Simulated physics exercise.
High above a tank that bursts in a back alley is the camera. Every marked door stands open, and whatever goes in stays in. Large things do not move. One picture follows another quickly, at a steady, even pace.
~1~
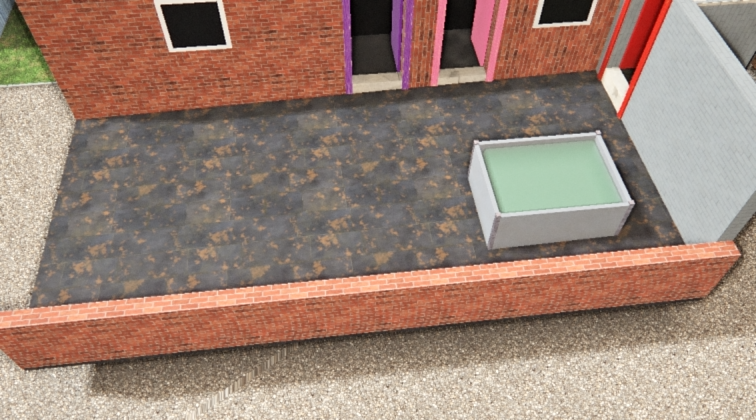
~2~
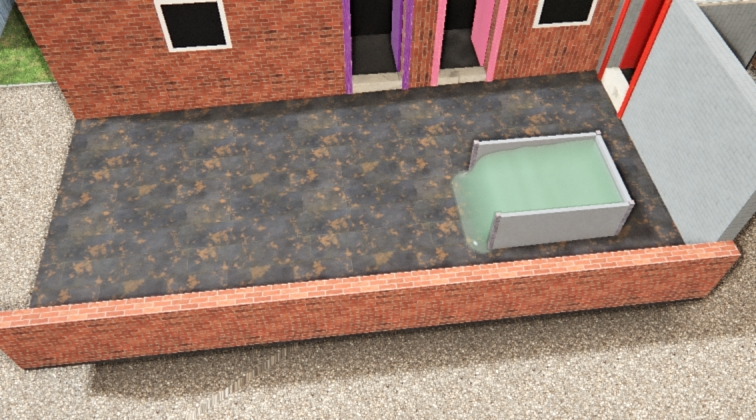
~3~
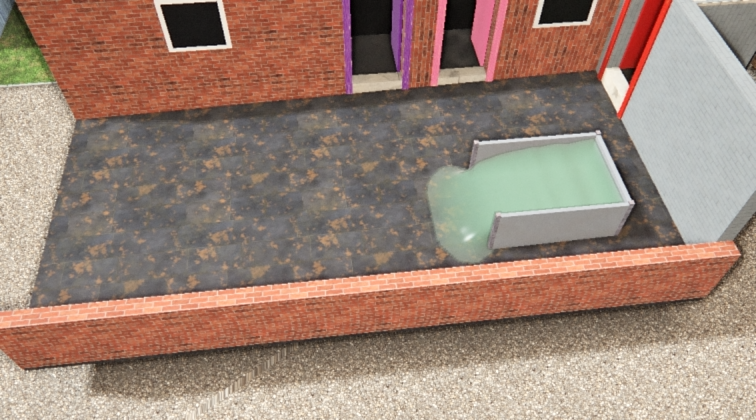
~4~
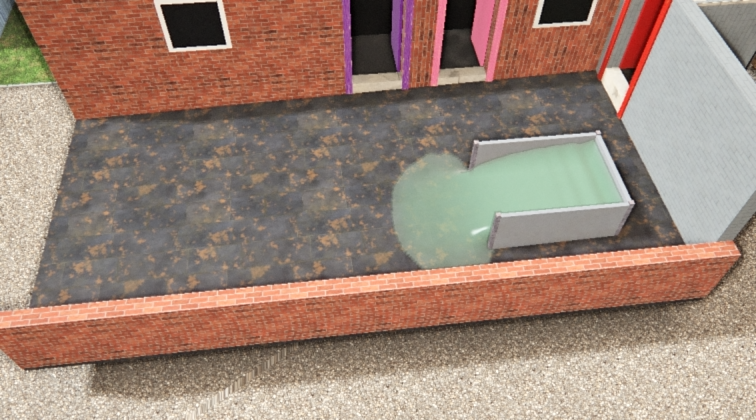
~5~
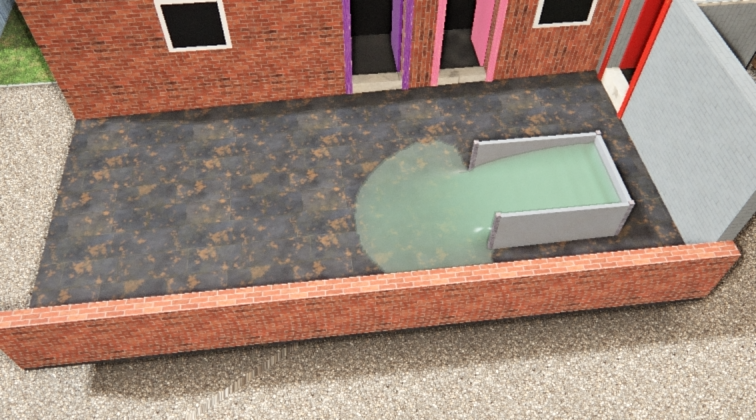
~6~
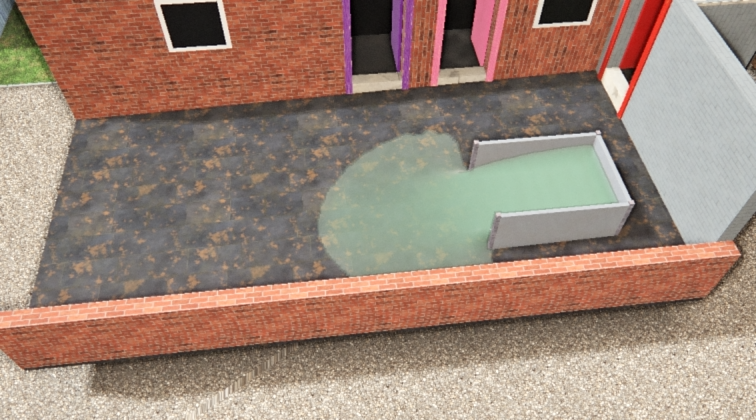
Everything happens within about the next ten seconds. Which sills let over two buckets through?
My prediction: The pink door will not top two buckets; the red door will not top two buckets; the purple door will not top two buckets.
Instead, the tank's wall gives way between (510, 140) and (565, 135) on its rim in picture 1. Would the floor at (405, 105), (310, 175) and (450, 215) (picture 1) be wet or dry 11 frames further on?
In turn: Swamped, untouched, untouched.
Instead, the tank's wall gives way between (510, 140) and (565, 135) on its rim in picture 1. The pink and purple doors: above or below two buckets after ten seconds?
The pink door exceeds the mark, and the purple door remains below.
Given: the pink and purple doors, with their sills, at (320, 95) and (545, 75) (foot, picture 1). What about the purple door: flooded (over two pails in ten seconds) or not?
Purple door: It stays within it.
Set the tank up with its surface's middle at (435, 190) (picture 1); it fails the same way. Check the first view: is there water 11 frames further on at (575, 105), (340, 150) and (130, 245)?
In order, the three spots end up untouched, untouched and waterlogged.
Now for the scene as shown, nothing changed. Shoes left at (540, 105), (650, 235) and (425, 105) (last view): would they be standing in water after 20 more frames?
Point by point: Not yet wet, not yet wet, not yet wet.
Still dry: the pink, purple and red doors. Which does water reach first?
My pick is the one in purple.
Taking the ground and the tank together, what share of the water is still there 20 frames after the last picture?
Around 72 parts in a hundred.
A moment on, water covers 35 % of the floor; the pink door not reached, the red door not reached, the purple door not reached.
Next, water covers 60 % of the floor; the pink door not reached, the red door not reached, the purple door wet at the sill, nothing in.
Then, water covers 65 % of the floor; the pink door not reached, the red door not reached, the purple door wet at the sill, nothing in.
Later, water covers 55 % of the floor; the pink door not reached, the red door not reached, the purple door wet at the sill, nothing in.
In the end, water covers 10 % of the floor; the pink door not reached, the red door not reached, the purple door wet at the sill, nothing in.
